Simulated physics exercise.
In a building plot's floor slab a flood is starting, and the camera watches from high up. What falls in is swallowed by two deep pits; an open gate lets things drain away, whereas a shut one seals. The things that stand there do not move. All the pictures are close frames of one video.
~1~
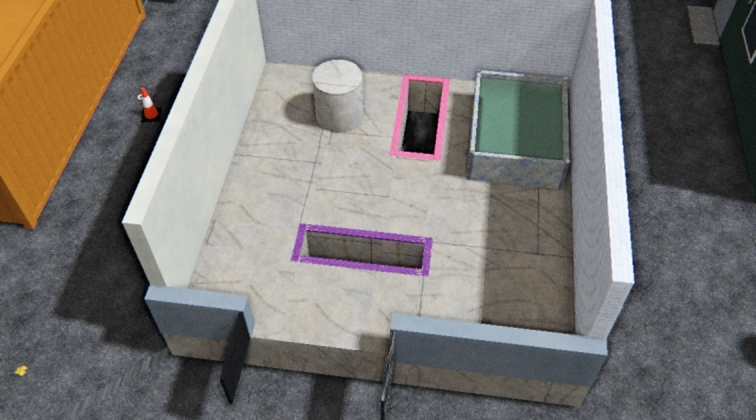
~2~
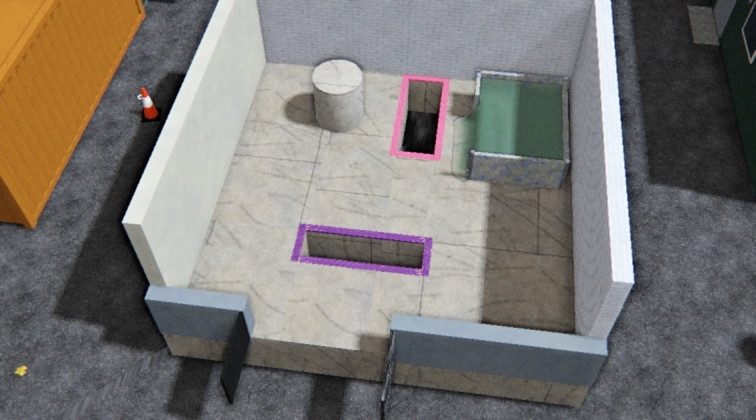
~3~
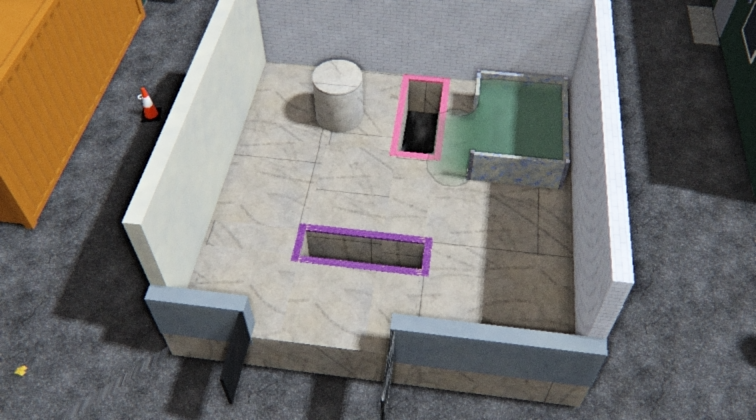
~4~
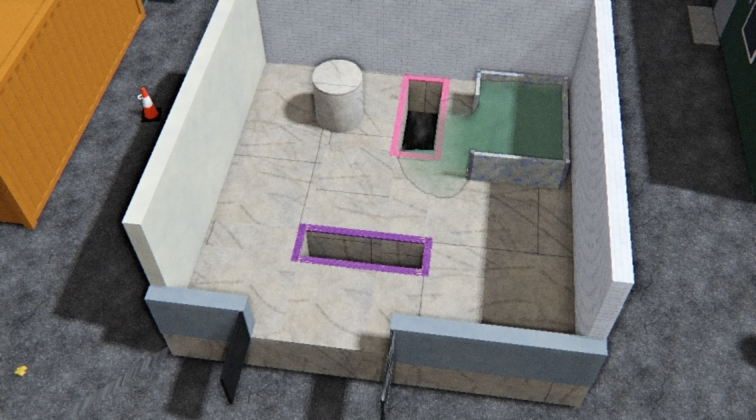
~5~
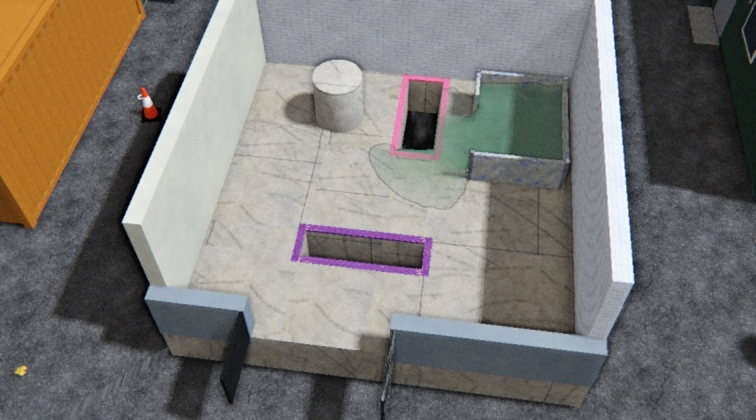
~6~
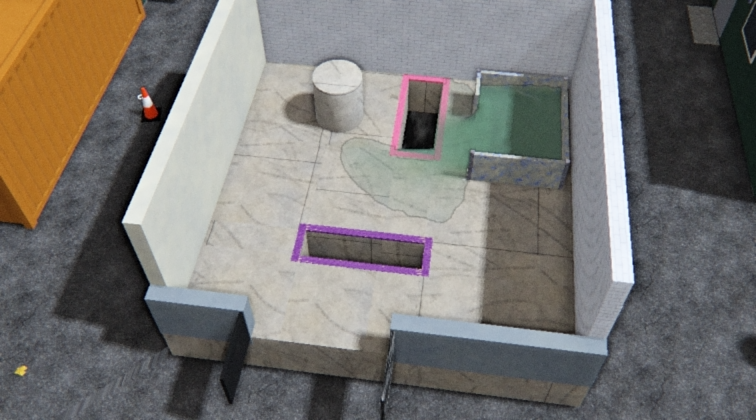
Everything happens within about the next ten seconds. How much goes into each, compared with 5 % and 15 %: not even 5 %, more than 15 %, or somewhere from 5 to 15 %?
Result: The gate will receive a cut falling short of five per cent; the purple pit will receive a cut lying in the five-to-fifteen per cent band; the pink pit will receive a cut exceeding fifteen per cent.
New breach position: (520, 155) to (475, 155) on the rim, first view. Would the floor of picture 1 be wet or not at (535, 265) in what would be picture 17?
Check at the given point: Inundated.
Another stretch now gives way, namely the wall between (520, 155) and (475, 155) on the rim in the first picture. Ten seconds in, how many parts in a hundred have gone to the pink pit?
Pink 0 %.
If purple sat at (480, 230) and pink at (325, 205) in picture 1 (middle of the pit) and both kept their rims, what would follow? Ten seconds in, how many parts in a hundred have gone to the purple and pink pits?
The purple pit receives 2 per cent and the pink pit 45 per cent.
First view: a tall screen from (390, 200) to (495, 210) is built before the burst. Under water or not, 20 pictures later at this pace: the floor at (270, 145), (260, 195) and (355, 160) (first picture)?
Result in the order given: Drowned, drowned, drowned.
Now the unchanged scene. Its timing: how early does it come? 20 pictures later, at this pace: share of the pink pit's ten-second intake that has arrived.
My guess is about 75 %.
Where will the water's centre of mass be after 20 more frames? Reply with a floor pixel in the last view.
Close to (417, 160).
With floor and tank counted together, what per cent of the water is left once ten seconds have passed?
That comes to around 28 in a hundred.
A moment on, water covers 25 % of the floor; the gate 0 %, the purple pit 0 %, the pink pit 24 %.
Next, water covers 35 % of the floor; the gate 0 %, the purple pit 3 %, the pink pit 35 %.
Then, water covers 35 % of the floor; the gate 0 %, the purple pit 6 %, the pink pit 45 %.
Later, water covers 40 % of the floor; the gate 0 %, the purple pit 9 %, the pink pit 54 %.
In the end, water covers 45 % of the floor; the gate 2 %, the purple pit 11 %, the pink pit 59 %.
